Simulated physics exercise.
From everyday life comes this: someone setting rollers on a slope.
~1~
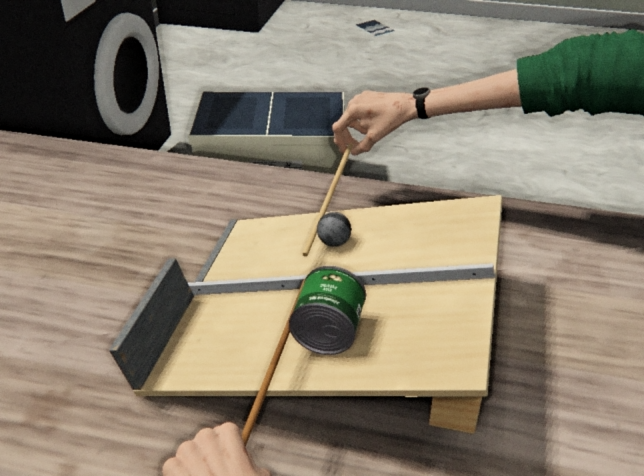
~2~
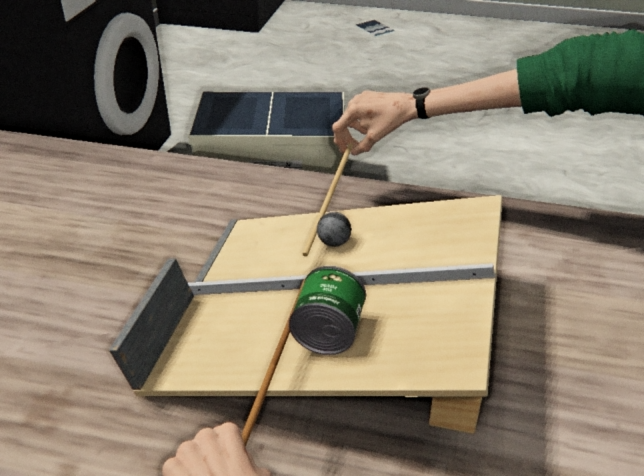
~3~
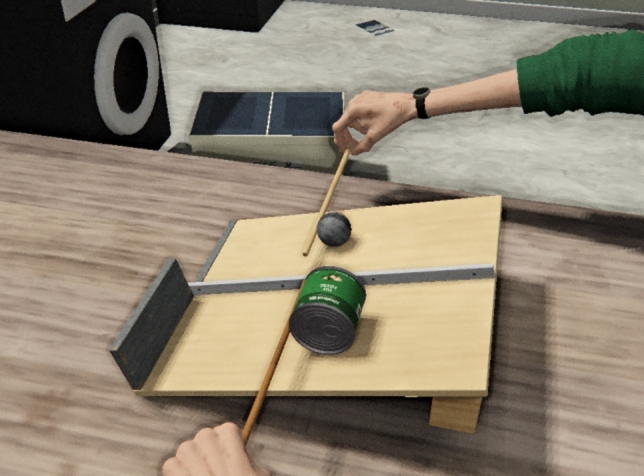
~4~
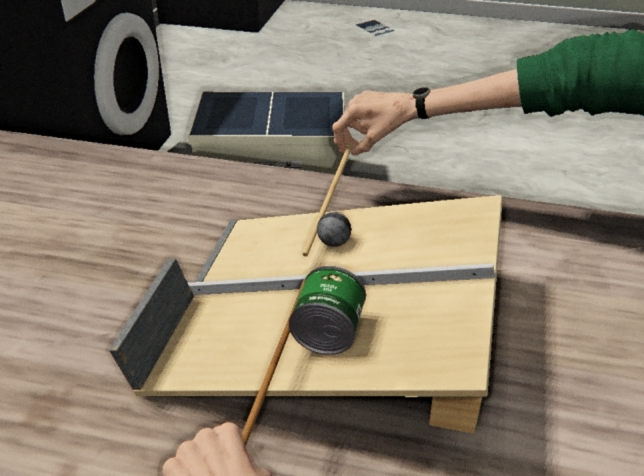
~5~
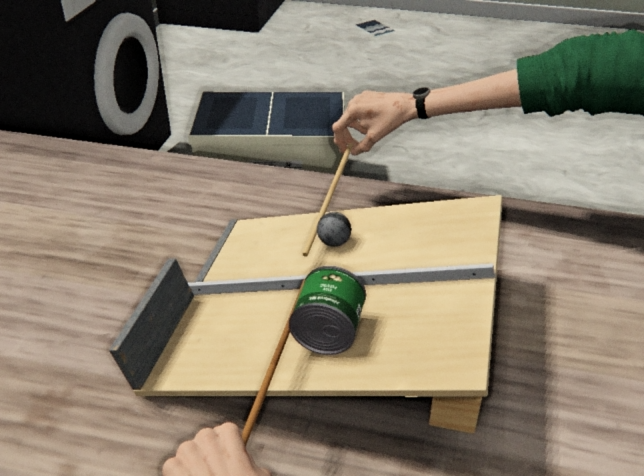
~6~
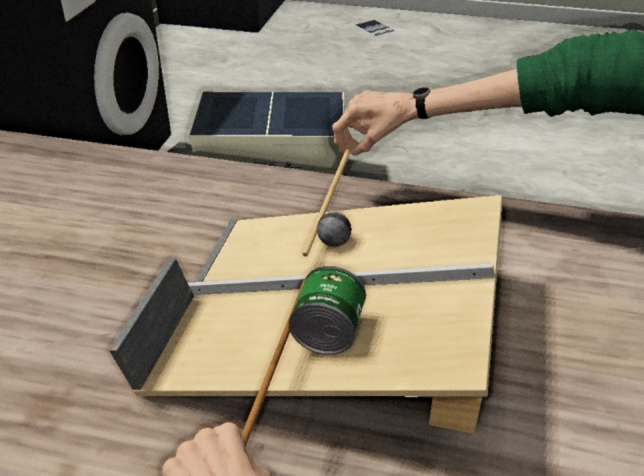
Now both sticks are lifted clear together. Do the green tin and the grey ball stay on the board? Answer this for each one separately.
One by one: Green tin: Kept; grey ball: Off.
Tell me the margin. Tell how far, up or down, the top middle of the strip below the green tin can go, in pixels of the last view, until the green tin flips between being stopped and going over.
Near 32 pixels, heading down.
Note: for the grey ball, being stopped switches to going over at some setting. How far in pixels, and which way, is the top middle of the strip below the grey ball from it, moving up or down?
Some 8 pixels, up.
Then, 0.66 s after the last picture, green tin rolling on the board near (194, 317); grey ball off the board near (156, 239).
By the end, the green tin gets caught, near (184, 317); the grey ball runs past the strip.
